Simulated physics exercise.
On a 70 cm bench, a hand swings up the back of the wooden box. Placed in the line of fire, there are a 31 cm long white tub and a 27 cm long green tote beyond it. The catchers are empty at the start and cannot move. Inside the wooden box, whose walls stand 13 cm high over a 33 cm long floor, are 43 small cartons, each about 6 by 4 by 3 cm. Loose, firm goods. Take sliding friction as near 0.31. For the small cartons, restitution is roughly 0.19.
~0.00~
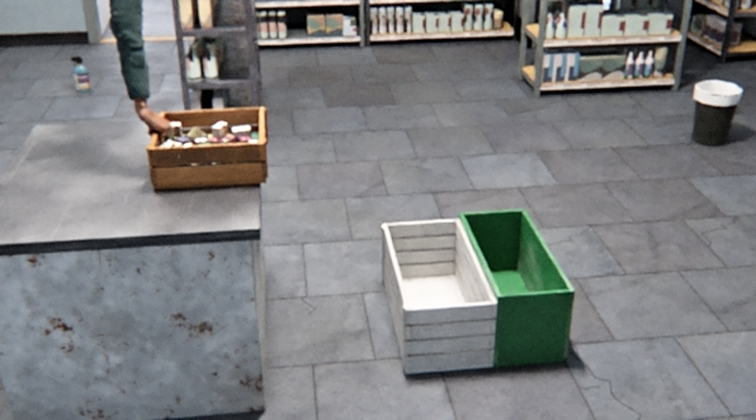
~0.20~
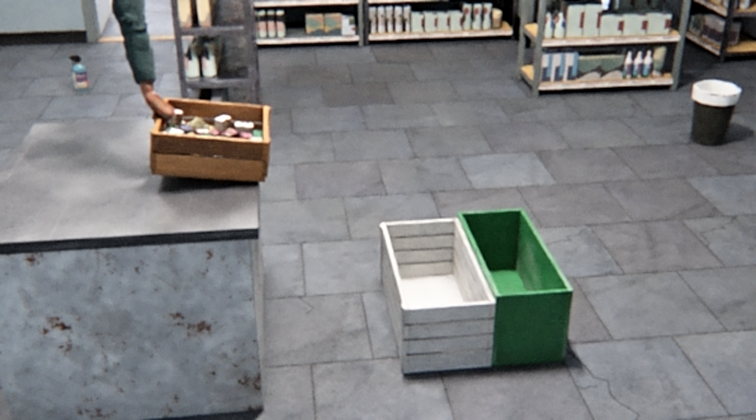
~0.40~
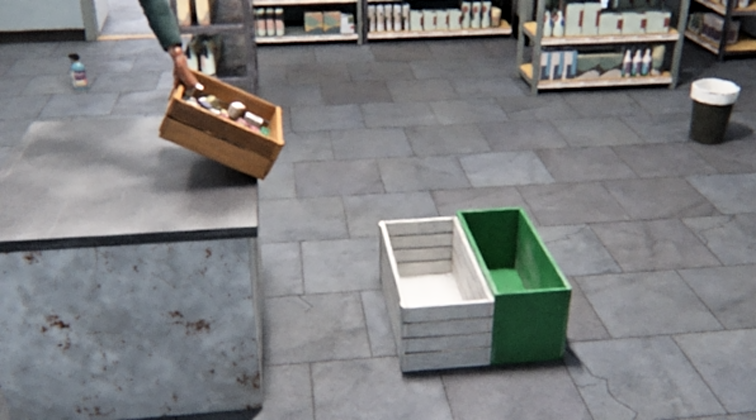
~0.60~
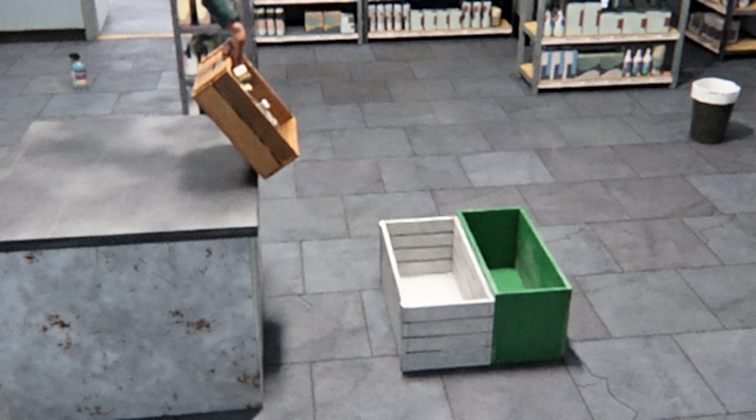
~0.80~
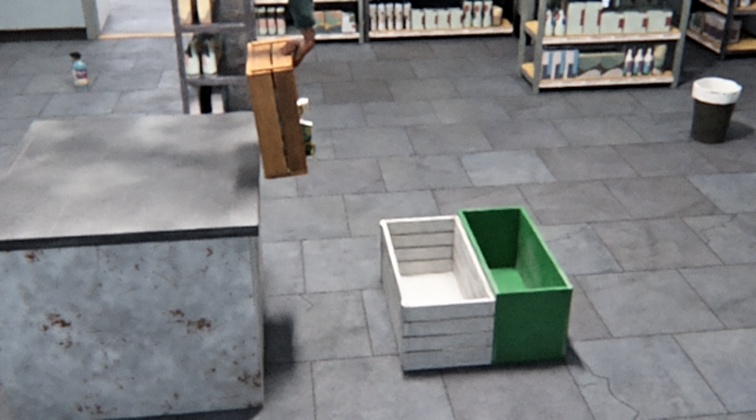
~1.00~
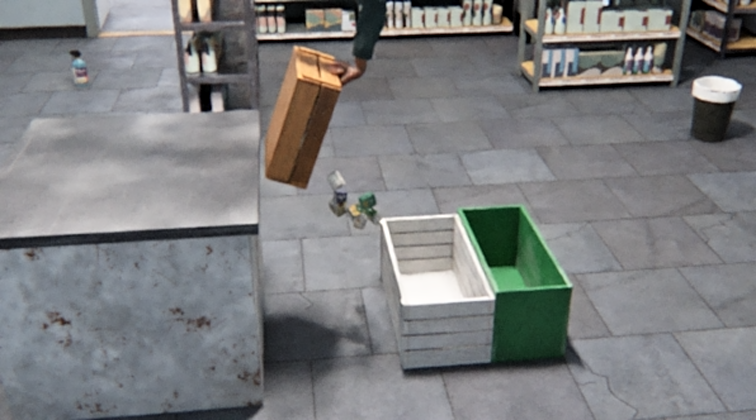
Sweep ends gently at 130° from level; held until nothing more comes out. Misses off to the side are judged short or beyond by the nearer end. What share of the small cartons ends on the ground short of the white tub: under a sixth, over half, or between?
Note: Ground short of the white tub gets above half of the load.
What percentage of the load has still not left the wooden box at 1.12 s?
About 65 per cent.
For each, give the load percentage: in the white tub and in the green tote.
Roughly 10 % for the first place and 0 % for the second.
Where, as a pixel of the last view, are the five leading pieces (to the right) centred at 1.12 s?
They are centred near (384, 285).
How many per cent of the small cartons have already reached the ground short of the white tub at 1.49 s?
Close to 65 in a hundred.
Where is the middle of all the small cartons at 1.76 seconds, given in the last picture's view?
The middle lies near (371, 317).
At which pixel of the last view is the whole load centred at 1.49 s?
Somewhere near (367, 312) in the last picture's pixels.
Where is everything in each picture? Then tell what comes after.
In the first picture (we follow the rim corner now nearest the camera), wooden box at (153, 148); white tub at (410, 309); tilt 0°; nothing out yet.
In the second picture, wooden box at (157, 133); tilt 8°.
In the third picture, wooden box at (180, 99); tilt 28°.
In the fourth picture, wooden box at (230, 73); tilt 56°.
In the fifth picture, wooden box at (293, 72); tilt 85°.
In the sixth picture, wooden box at (340, 93); white tub at (408, 304); tilt 110°; 7 out, the lowest carton at (360, 221).
After 1.12 s, tilt 121°; 29 still in the wooden box, 2 on the ground short of the white tub and 12 in the air.
After 1.27 s, tilt 129°; 9 still in the wooden box, 1 in the white tub, 5 on the ground short of the white tub and 28 in the air.
After 1.49 s, tilt 130°; 5 in the white tub, 27 on the ground short of the white tub and 11 in the air.
Final count (at 1.76 s), 5 in the white tub and 38 on the ground short of the white tub. Asked share, 38 of 43, 88 per cent.
